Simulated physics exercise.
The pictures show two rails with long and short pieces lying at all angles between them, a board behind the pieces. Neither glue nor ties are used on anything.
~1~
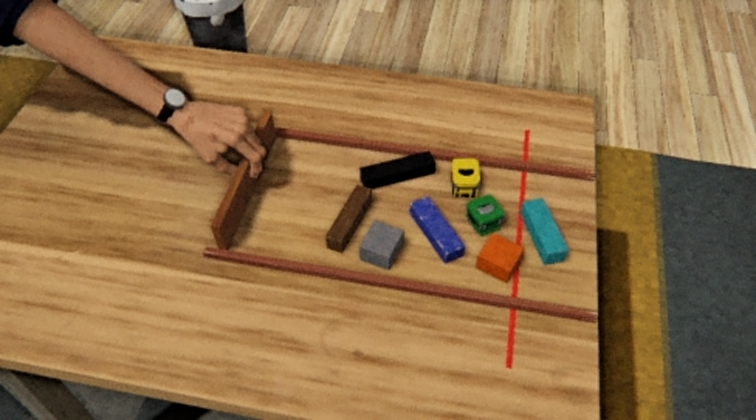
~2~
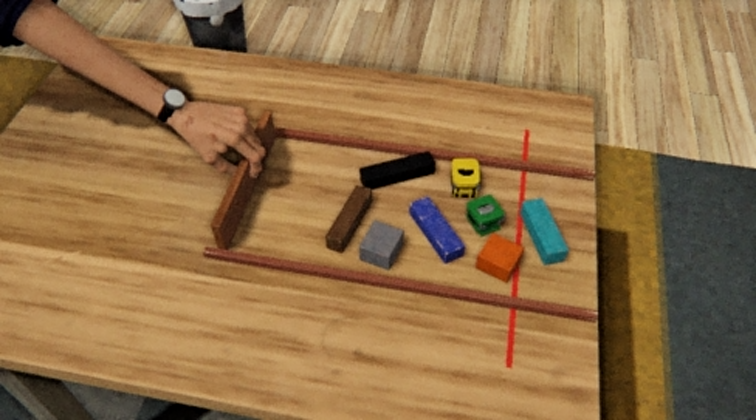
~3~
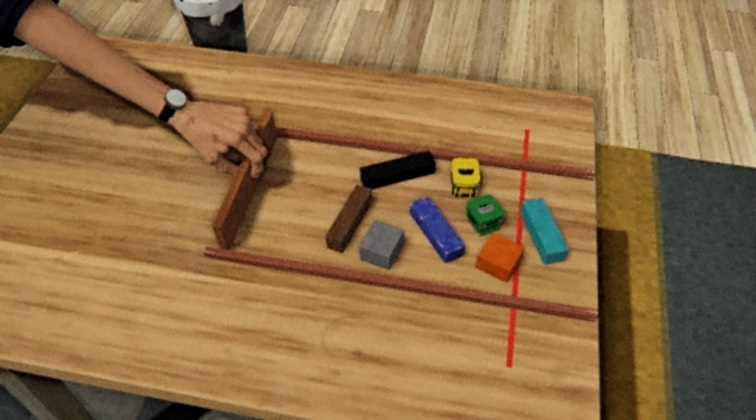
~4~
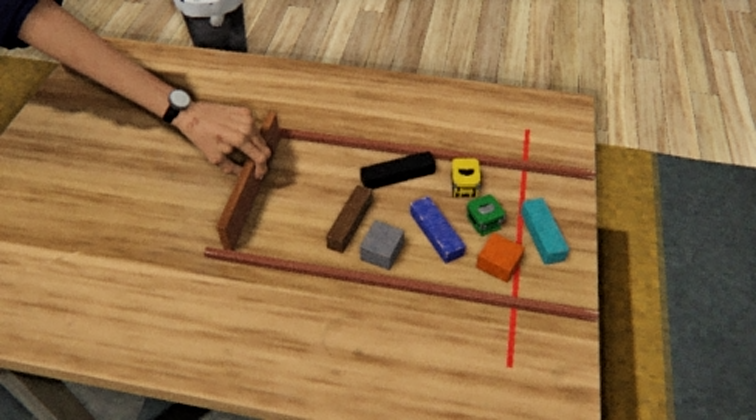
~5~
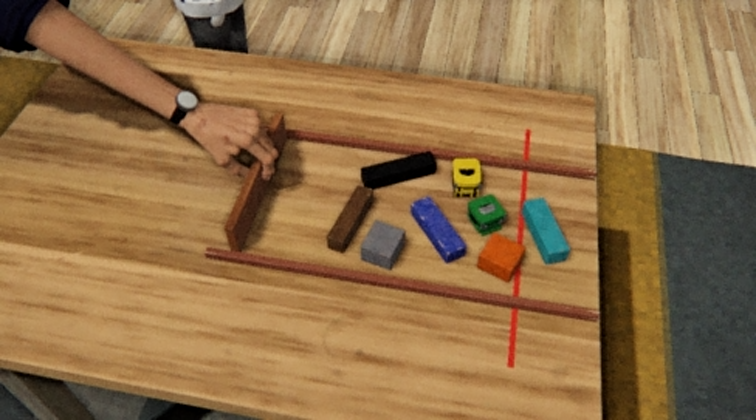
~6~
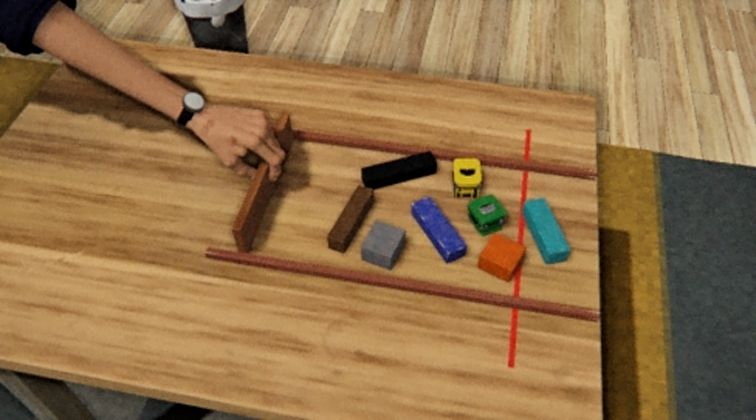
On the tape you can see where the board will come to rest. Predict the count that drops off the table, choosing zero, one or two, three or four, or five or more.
The count that drops off is one or two.
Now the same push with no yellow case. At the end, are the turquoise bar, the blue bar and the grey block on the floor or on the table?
Note: Turquoise bar is off by the end; blue bar is on by the end; grey block is on by the end.
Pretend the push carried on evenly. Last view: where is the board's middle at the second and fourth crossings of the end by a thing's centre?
Its middle is around (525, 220) and later (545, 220).
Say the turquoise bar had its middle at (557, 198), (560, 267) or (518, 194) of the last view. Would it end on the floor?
Per position, it does not stay / does not stay / does not stay.
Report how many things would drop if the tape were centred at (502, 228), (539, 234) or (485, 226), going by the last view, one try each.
Result per try: 0; 3; 0.
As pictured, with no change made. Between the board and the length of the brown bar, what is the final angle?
About 0°.
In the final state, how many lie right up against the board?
The number is 2.
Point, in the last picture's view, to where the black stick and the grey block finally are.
Positions - first (563, 192), then (556, 275).
Soon after, none off yet; turquoise bar at rest near (545, 231); orange block at rest near (502, 257); green case at rest near (486, 215).
Then, none off yet; turquoise bar at rest near (545, 231); orange block moved a little near (519, 263); green case moved about its own width near (511, 219).
At rest, the number that fall off is one or two; fallen, turquoise bar.
